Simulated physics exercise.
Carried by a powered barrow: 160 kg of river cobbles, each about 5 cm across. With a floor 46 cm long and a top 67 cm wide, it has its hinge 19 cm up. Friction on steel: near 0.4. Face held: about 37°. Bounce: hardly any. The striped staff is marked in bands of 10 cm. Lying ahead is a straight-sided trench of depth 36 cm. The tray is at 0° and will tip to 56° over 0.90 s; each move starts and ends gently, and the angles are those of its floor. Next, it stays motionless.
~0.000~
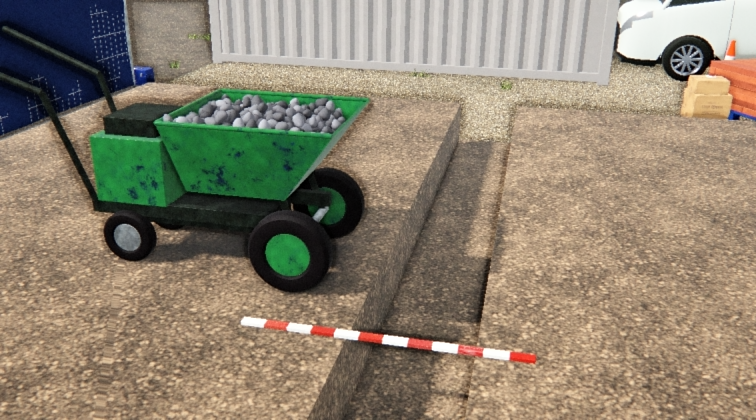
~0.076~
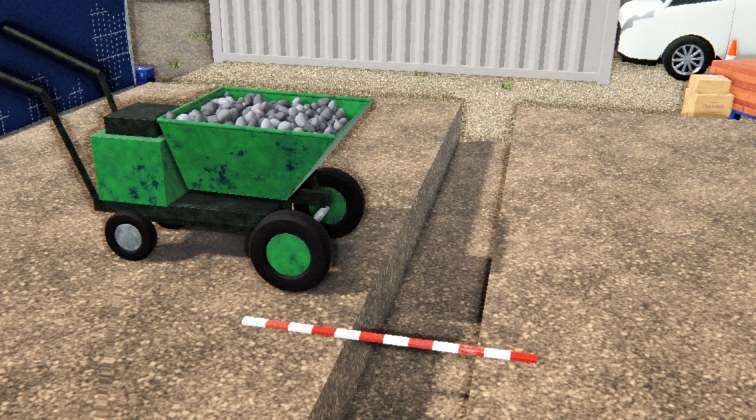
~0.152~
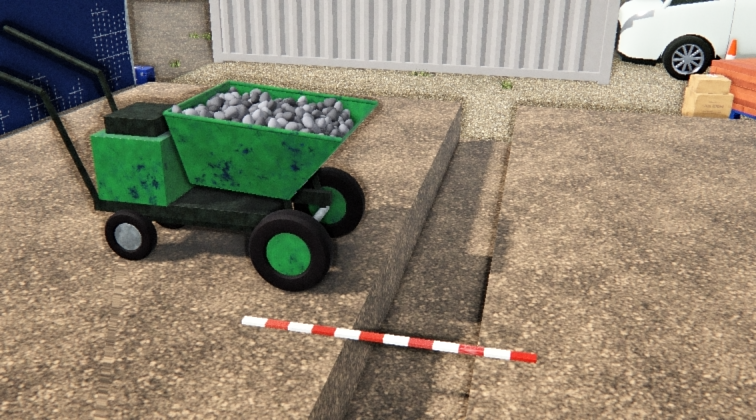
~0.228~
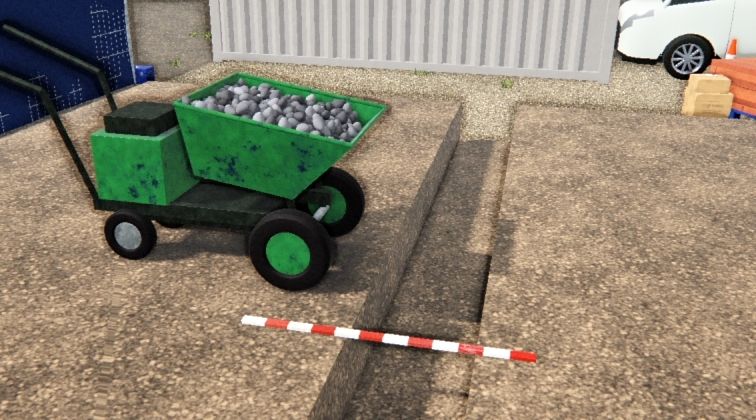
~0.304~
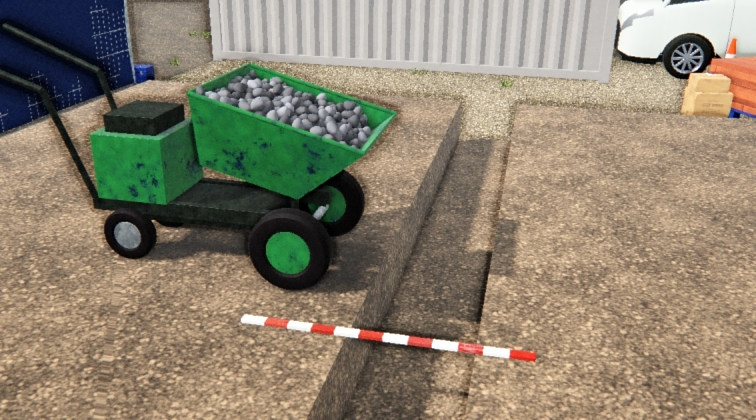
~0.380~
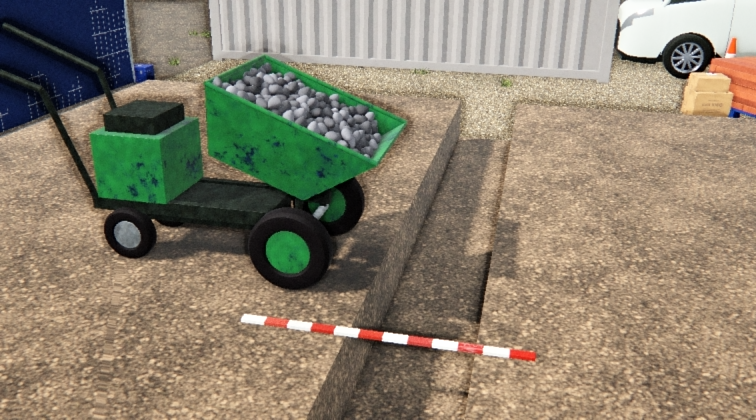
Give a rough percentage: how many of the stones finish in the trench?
42 %.
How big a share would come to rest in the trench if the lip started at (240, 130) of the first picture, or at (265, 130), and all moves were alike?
Roughly 40 in a hundred, then 55 in a hundred.
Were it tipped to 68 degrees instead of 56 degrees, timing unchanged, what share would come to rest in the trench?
I'd guess some 75 in a hundred.
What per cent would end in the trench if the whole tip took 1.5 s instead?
That works out at about 45 in a hundred.
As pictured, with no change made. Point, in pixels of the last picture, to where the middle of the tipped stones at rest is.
Roughly at pixel (461, 331).
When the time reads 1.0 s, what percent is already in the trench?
Around 10 per cent of it, at that instant.
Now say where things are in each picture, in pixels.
The tray is at 0°, its lip at (332, 137); the top of the load is at (245, 107), in the first frame.
The tray is at 1°, its lip at (335, 137); the top of the load is at (248, 105); the stones move at 0.2 m/s on average, in the second frame.
Lip at (342, 141), floor tilted 4°, highest stones at (247, 101); the stones move at 0.5 m/s on average, in the third frame.
The tray is at 9°, its lip at (352, 146); the top of the load is at (244, 93); the stones move at 0.6 m/s on average, in the fourth frame.
Lip at (364, 154), floor tilted 15°, highest stones at (251, 84); the stones move at 0.7 m/s on average, in the fifth frame.
Lip at (377, 164), floor tilted 22°, highest stones at (262, 76); the stones move at 0.8 m/s on average, in the sixth frame.
After 0.7 s the floor is at 48°; 100 % in the tray; the foremost stones are at (410, 187).
After 1.0 s the floor is at 56°; 90 % in the tray, 10 % in the trench; the foremost stones are at (489, 267).
After 1.4 s the floor is at 56°; 65 % in the tray, 23 % in the trench, 12 % past the trench; the foremost stones are at (588, 296).
After 3.3 s the floor is at 56°; 45 % in the tray, 42 % in the trench, 13 % past the trench; the foremost stones are at (702, 311).
